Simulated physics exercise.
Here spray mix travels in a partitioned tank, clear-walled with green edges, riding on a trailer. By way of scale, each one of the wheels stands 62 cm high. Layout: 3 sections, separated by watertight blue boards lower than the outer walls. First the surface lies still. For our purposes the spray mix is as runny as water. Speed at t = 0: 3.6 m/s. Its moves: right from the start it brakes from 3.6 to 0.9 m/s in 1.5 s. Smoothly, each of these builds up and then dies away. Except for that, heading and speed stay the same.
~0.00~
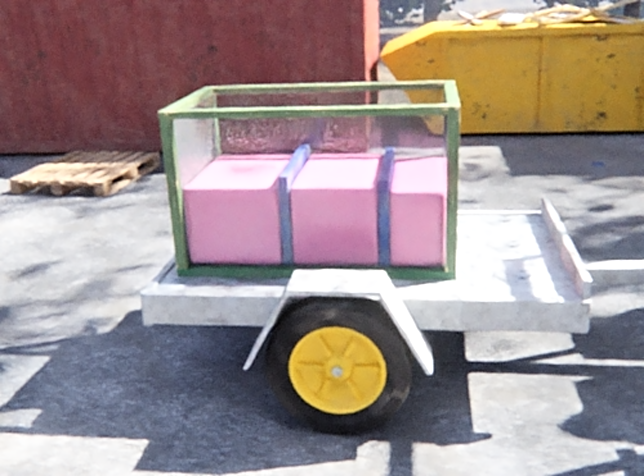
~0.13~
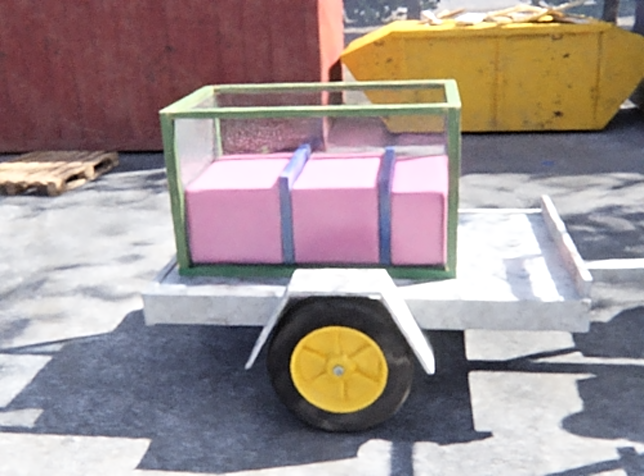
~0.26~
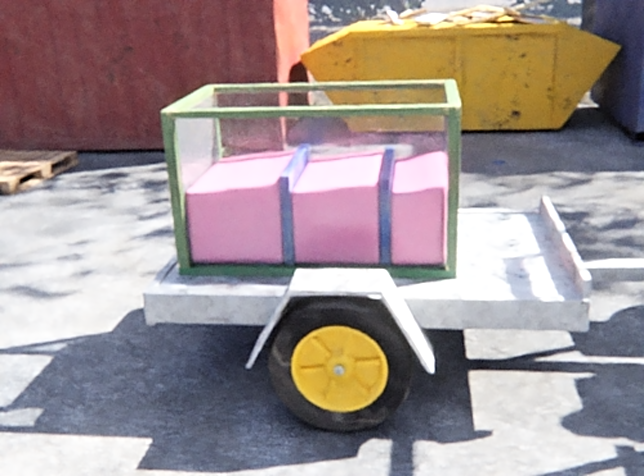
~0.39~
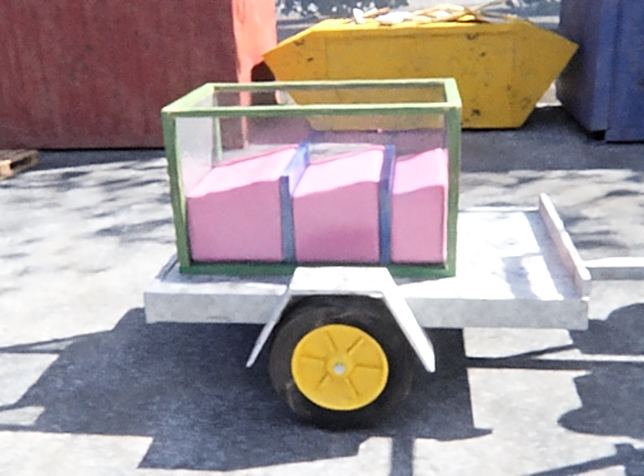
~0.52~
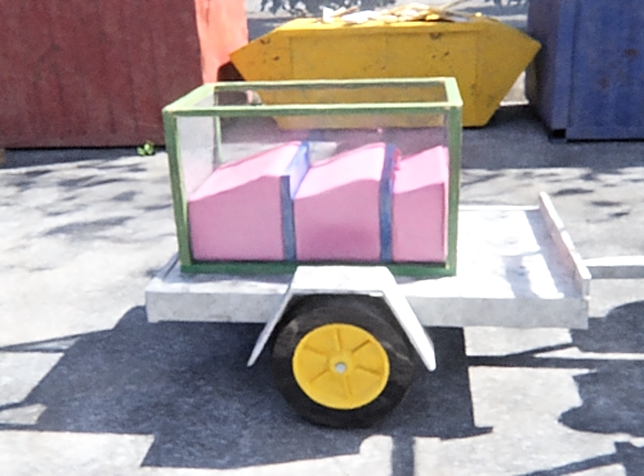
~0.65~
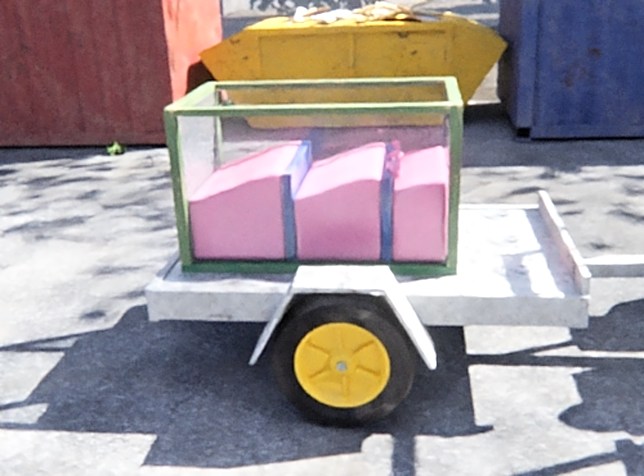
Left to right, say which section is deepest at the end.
Third.
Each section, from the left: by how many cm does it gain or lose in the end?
From the left: 1 down, 1 down, 2 up.
By 1.05 s the mean depths from the left are 37, 37, 40 cm.
By 1.55 s the mean depths from the left are 37, 37, 40 cm.
By 2.05 s the mean depths from the left are 37, 37, 40 cm.
By 4.49 s the mean depths from the left are 37, 37, 40 cm.
